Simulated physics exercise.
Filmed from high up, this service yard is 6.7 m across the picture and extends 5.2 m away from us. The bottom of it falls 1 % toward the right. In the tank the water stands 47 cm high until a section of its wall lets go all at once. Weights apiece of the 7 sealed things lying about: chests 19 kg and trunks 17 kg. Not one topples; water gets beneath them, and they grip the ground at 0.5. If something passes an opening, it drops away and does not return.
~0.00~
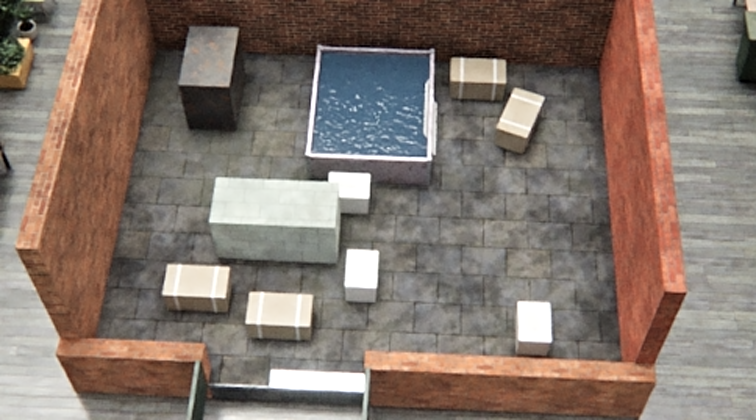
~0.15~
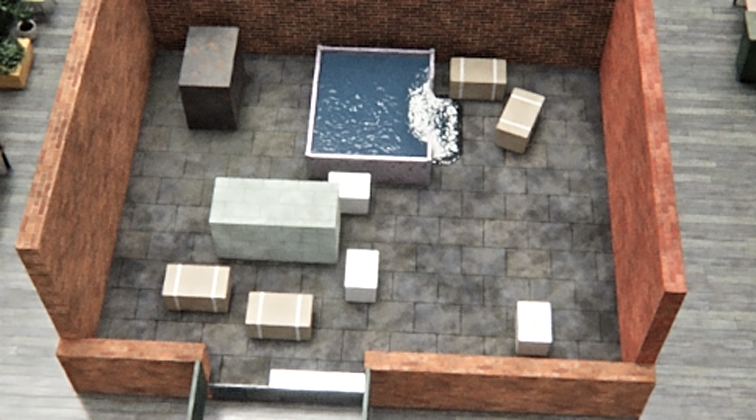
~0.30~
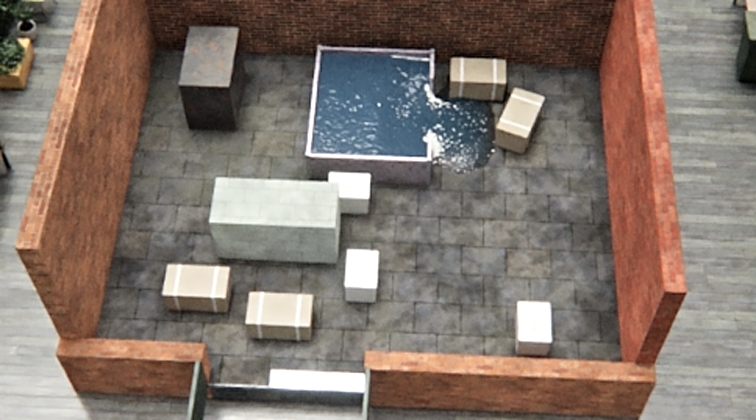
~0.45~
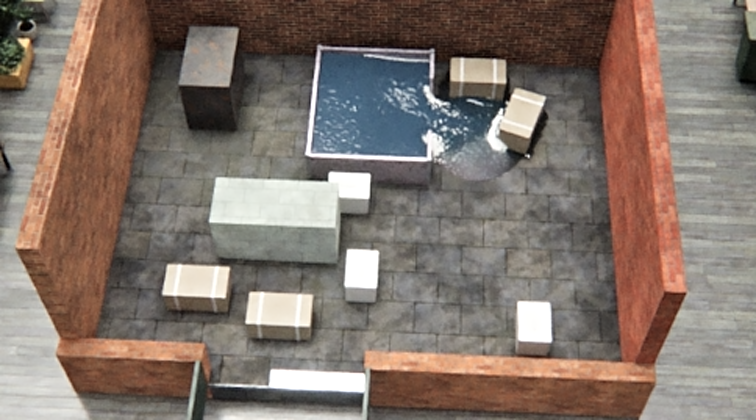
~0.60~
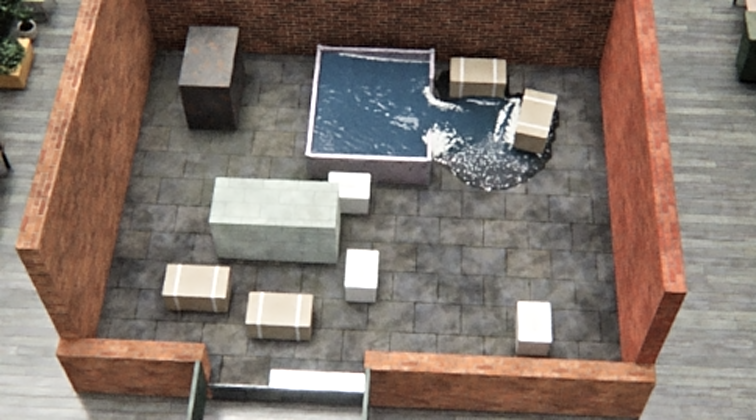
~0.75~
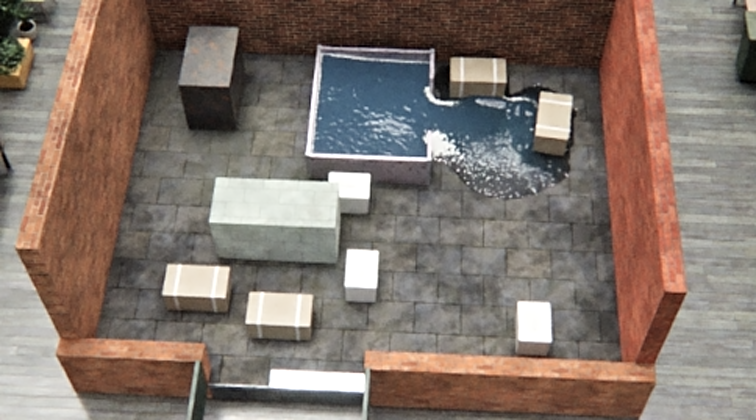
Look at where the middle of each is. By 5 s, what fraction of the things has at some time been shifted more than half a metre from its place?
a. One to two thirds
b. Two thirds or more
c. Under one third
The answer is c.
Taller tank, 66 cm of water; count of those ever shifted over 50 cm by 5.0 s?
Count under that change: 2.
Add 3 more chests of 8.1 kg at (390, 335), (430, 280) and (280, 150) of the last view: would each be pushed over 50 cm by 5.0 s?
Reading them off in order: Not beyond, not beyond, not beyond.
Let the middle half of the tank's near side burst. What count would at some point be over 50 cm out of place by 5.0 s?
3.
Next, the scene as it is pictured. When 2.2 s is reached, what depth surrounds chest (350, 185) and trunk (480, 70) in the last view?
Some 0 cm at the first, some 1 cm at the second.
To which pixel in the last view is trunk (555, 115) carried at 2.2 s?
(595, 113) or thereabouts.
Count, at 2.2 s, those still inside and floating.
I'd say 1 of them.
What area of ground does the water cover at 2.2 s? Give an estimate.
Near 11.5 m2 in all.
After 1.1 s 1 of 7 are over 50 cm from their spots; 0 afloat.
After 2.2 s 1 of 7 are over 50 cm from their spots; 1 afloat.
After 3.5 s 1 of 7 are over 50 cm from their spots; 2 afloat.
After 5.0 s 1 of 7 are over 50 cm from their spots, and 1 have been at some point; 2 afloat.
